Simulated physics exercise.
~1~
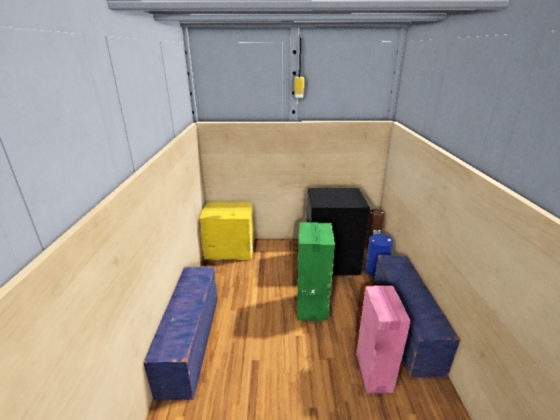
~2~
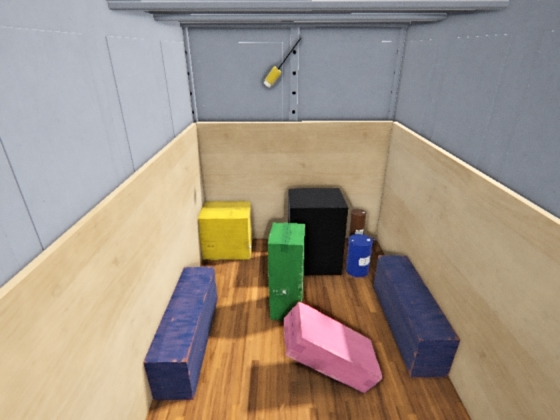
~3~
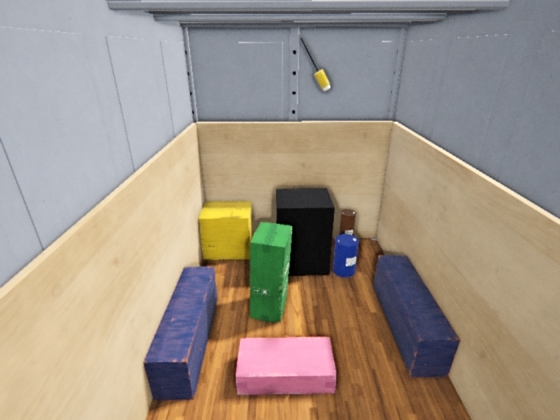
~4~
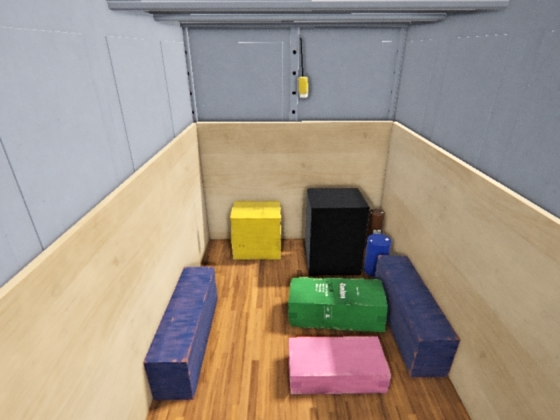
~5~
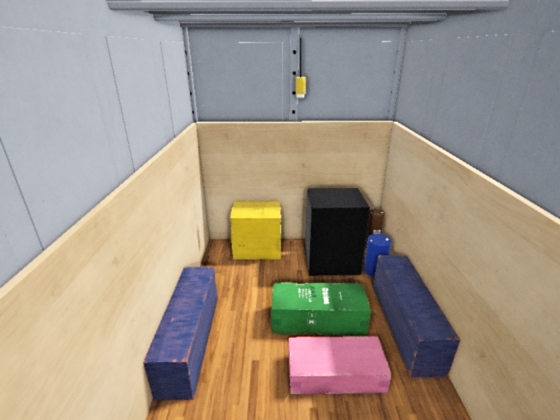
In the load bay of a van, the load slides left as a hanging lamp swings and the upright pink box tips onto its side, then everything slides right and the green box topples too, ending lying behind the pink one, with the yellow box shifted right and the black appliance and blue canister upright.
